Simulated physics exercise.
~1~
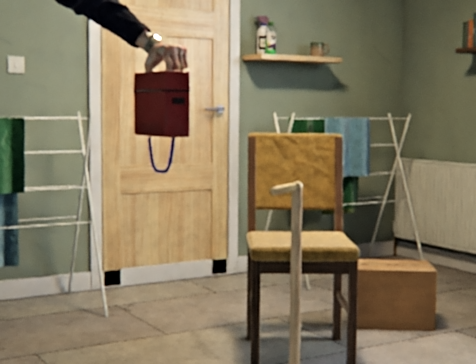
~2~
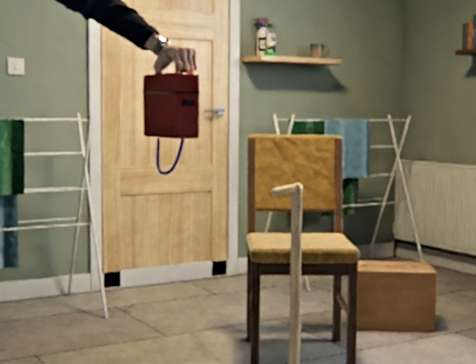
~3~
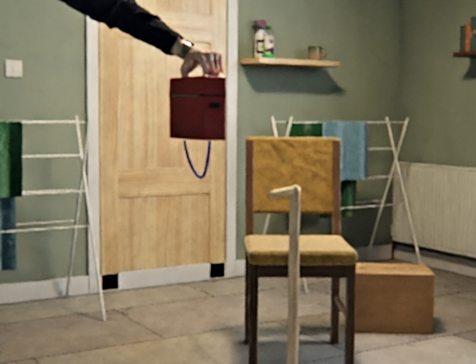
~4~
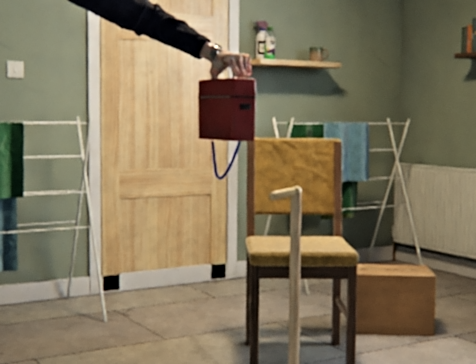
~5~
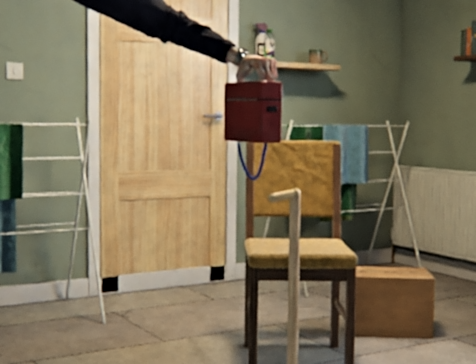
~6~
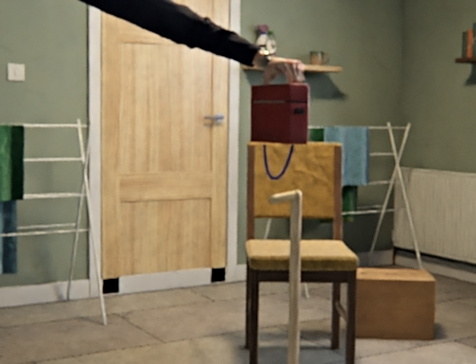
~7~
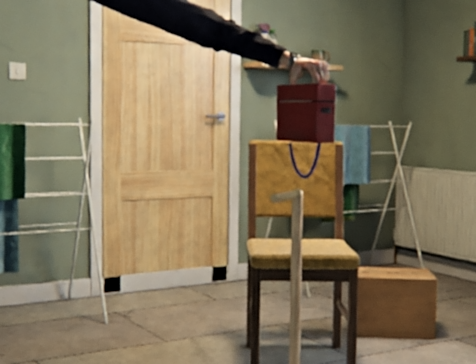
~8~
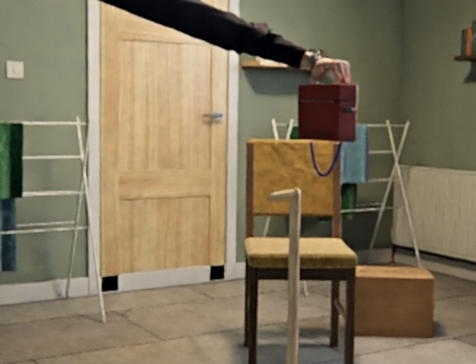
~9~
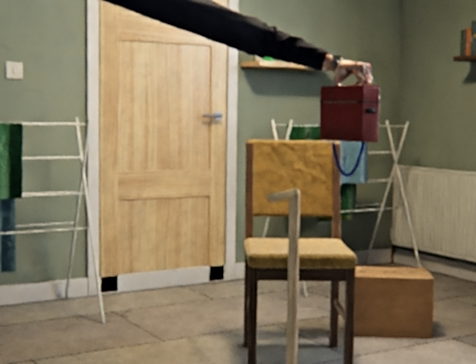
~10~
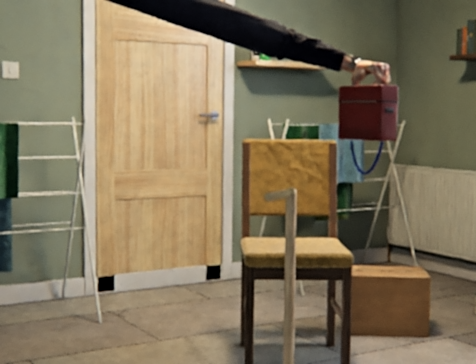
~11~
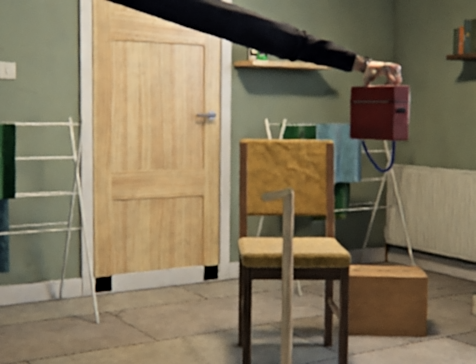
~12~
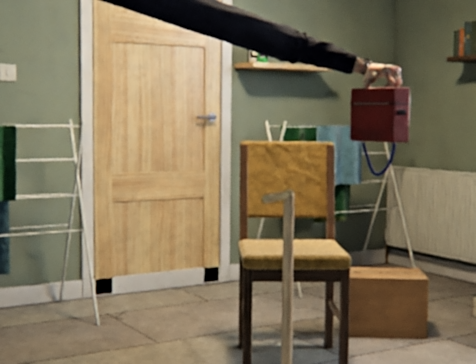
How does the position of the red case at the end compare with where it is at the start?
At the start the red case is in front of the door, to the left of the hooked post and chair. At the end it is held to the right of them, near the drying rack on the right.
